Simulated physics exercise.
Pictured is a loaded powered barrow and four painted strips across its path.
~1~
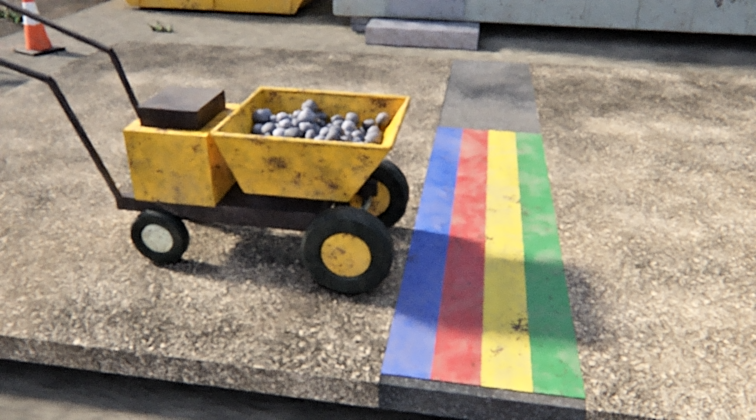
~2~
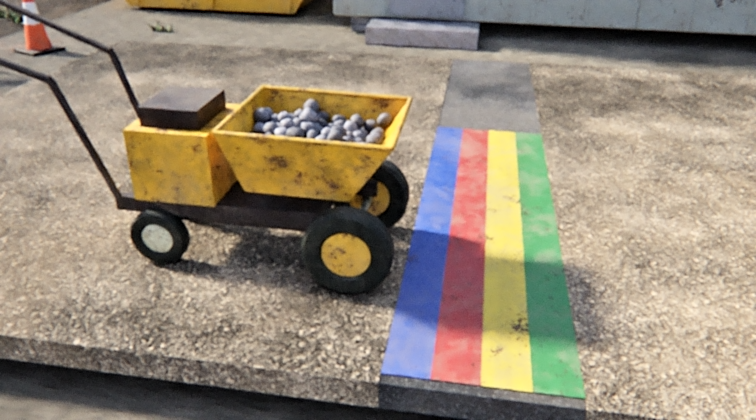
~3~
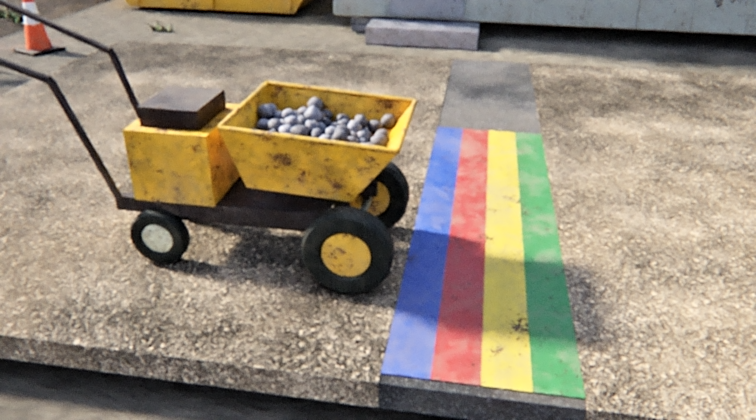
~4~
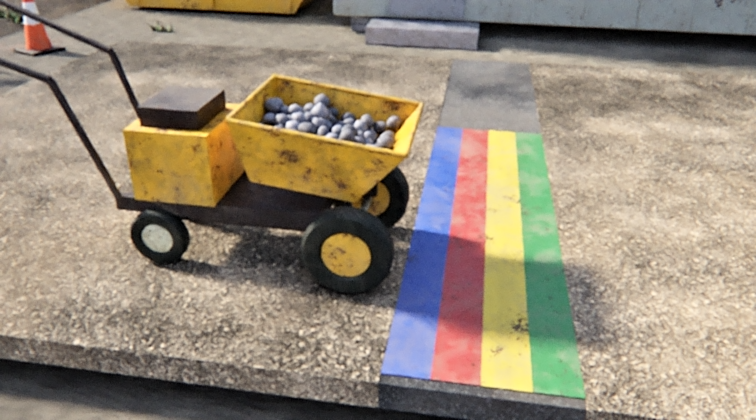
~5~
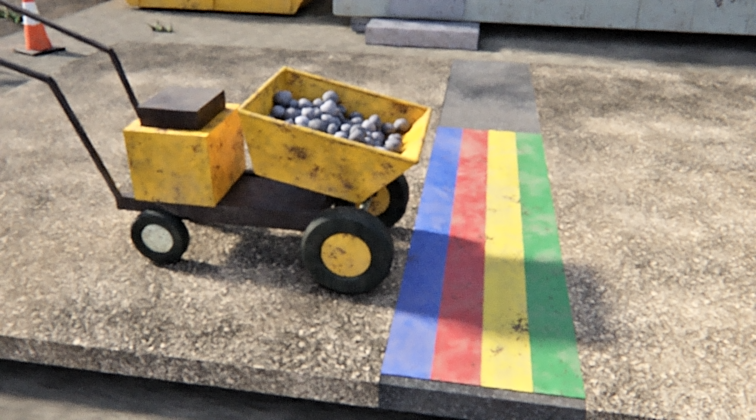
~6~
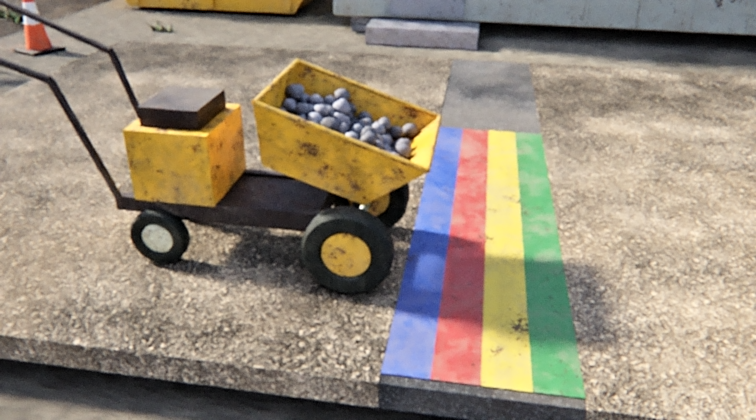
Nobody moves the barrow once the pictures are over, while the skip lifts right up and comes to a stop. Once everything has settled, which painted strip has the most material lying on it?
Most of it lies on the yellow strip.
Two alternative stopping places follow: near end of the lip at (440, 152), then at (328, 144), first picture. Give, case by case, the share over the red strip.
It comes out near 0 in a hundred for the first and near 30 in a hundred for the second.
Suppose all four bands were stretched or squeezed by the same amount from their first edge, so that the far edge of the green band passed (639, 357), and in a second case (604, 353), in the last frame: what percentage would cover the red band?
Roughly 40 % and 20 %.
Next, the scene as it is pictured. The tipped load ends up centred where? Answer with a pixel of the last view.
Close to (517, 262), more or less.
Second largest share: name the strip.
Rank 2: Green.
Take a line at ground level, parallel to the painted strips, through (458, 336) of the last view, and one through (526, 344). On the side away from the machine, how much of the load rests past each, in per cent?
Around 80 percent for the first and 30 percent for the second.
Shortly afterwards, skip tipped steeply; the whole lot in the skip.
Next, skip tipped right over; the bulk in the skip; only a few over the red strip; a little over the yellow strip; a little over the green strip; only a few off the paint.
Some moments later, skip tipped right over; near a quarter in the skip; a little over the red strip; near a third over the yellow strip; near a quarter over the green strip; a little off the paint.
In the end, skip tipped right over; near a quarter in the skip; none at all over the blue strip; a little over the red strip; near a third over the yellow strip; near a quarter over the green strip; a little off the paint.
